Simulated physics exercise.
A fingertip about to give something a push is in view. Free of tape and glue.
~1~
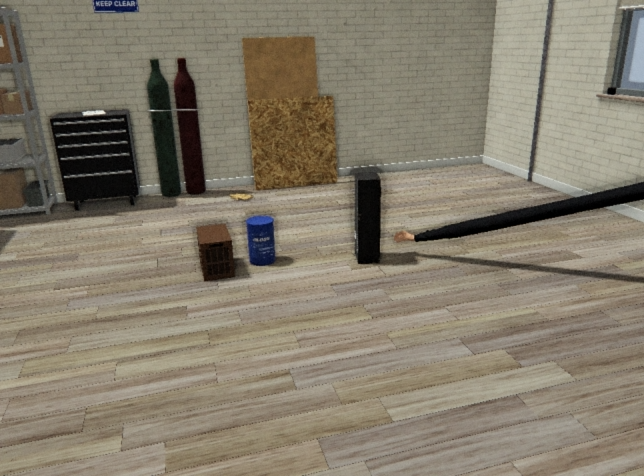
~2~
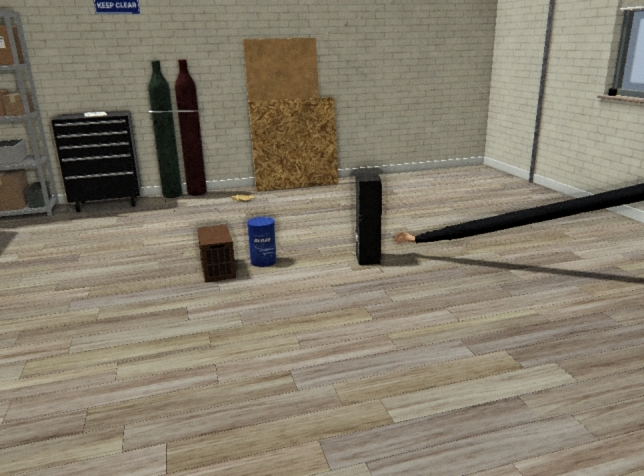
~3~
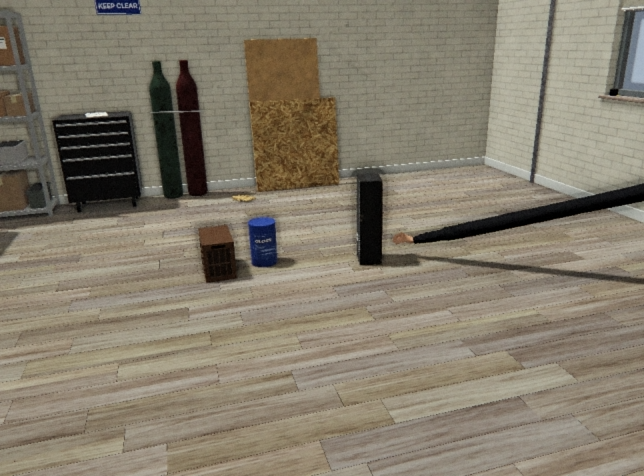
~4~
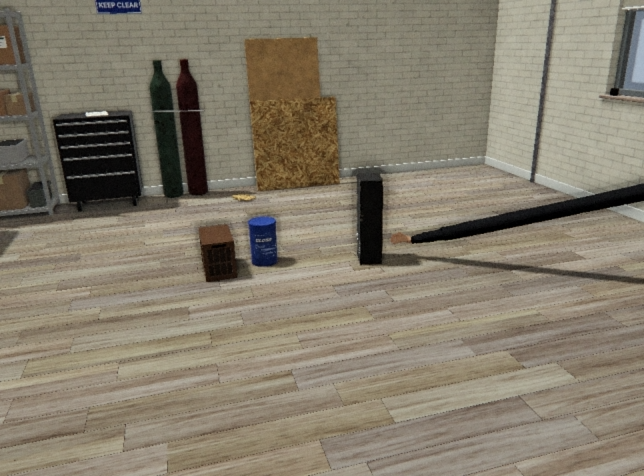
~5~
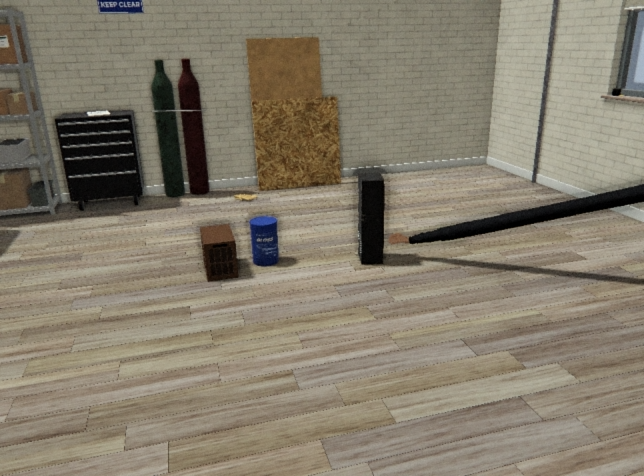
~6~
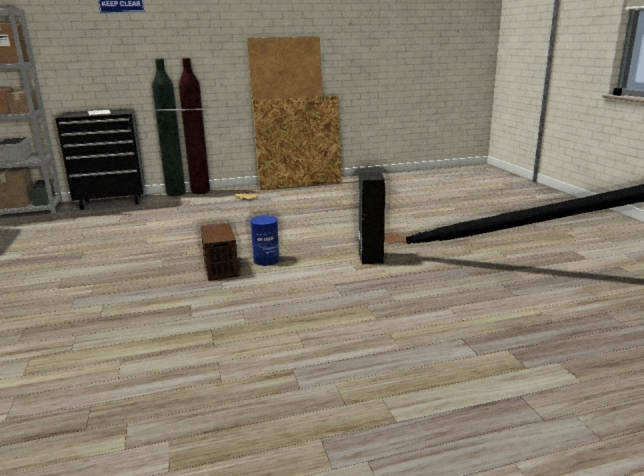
The clip shows a dark rod with a fingertip-like end beside an upright black box on a wooden floor, near a brown crate and blue can. Everything stays essentially still apart from a very slight shift of the view.
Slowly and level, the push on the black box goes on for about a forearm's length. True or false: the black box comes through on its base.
True.
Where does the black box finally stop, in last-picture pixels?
Near pixel (331, 221).
Then, 0.30 s on from there, black box shifted a little near (366, 218).
Then, 0.70 s on from there, black box shifted about its own width near (353, 219).
Then, 1.00 s on from there, black box shifted about its own width near (343, 220).
Then, 1.30 s on from there, black box shifted about its own width near (332, 221).
In the end, moved from the start, black box. At the end, from the last picture's camera, black box near (331, 221).
